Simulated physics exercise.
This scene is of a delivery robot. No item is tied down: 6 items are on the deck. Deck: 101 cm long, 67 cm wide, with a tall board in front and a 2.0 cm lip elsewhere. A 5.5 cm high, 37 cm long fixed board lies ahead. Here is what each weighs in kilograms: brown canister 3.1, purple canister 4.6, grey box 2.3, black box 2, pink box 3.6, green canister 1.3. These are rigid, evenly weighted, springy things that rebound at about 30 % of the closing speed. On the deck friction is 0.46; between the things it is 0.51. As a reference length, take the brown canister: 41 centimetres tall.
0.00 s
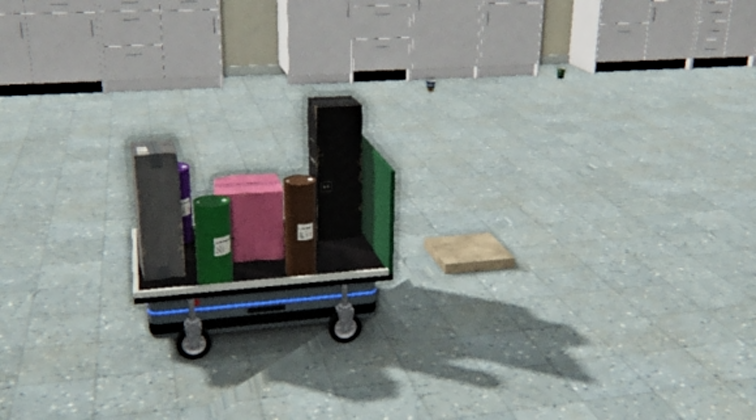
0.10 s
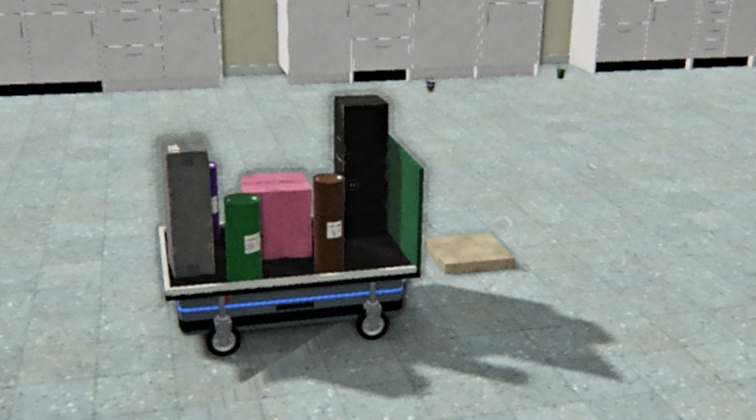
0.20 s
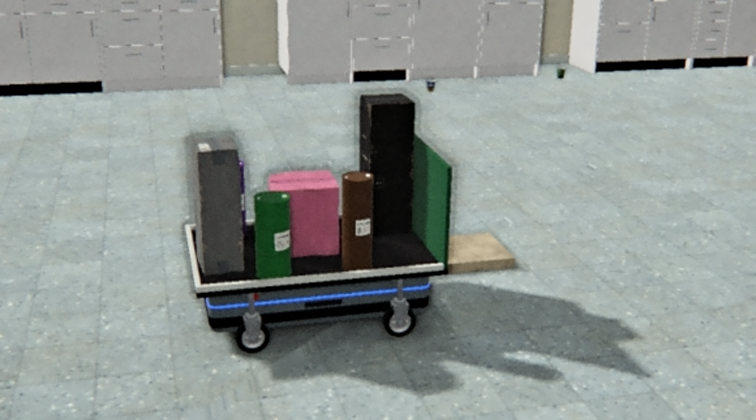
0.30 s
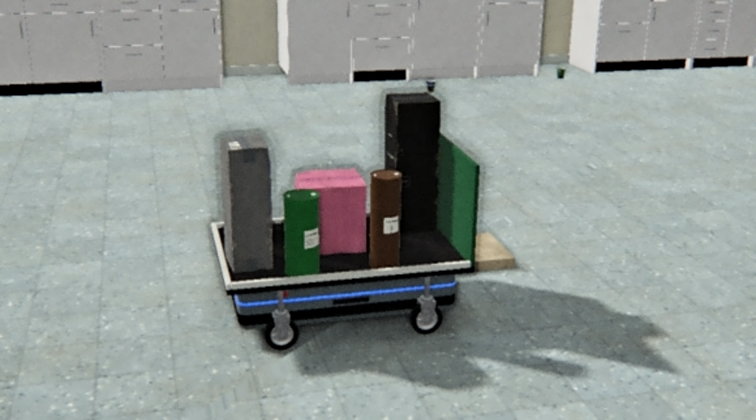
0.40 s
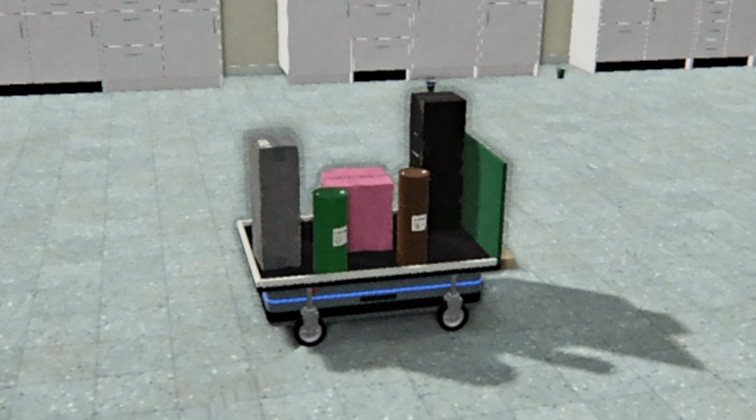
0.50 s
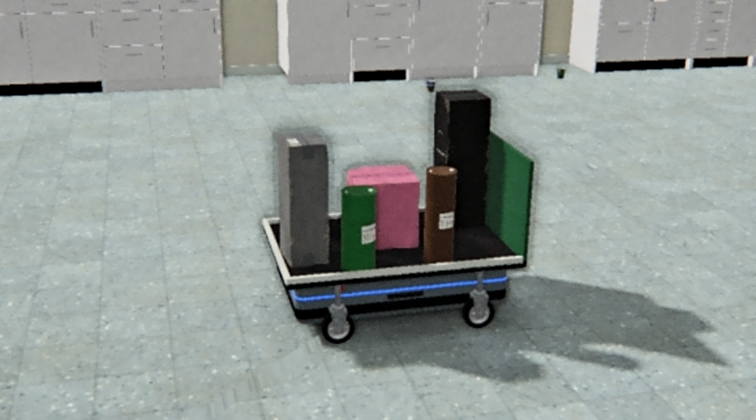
A wheeled cart loaded with boxes and canisters rolled steadily to the right across a tiled floor, its cargo staying upright, and it gradually passed in front of a flat tan slab, hiding it from view.
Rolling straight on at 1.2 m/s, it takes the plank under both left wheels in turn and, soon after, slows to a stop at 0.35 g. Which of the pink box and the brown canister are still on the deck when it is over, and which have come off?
As I see it, the pink box keeps its ride; the brown canister loses its ride.
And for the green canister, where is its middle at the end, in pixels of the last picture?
It settles somewhere near (720, 217).
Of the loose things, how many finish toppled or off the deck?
My answer is 4.
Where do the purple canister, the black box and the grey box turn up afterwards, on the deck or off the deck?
At the end the purple canister remains on its base, the black box leaves its base and the grey box remains on its base.
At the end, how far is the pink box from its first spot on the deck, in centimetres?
Some 4 cm.
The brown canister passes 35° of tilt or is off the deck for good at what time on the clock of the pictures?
Somewhere about 1.4 s.
By 1.10 s, cart has run 132 cm; pink box tilted 3° near (530, 192); black box tilted 42°; purple canister tilted 3°.
By 1.70 s, cart has run 201 cm; brown canister now off the deck; pink box 4 cm from its spot near (664, 189); black box on its side.
By 2.20 s, cart has run 210 cm, stopped; black box now off the deck; pink box 4 cm from its spot near (680, 188); green canister on its side.
When it is over (4.7 s), off the deck, brown canister and black box; lying over on the deck, purple canister and green canister; the other 2 within 10 cm of the start. End places, in pixels of the last picture, pink box near (680, 188).
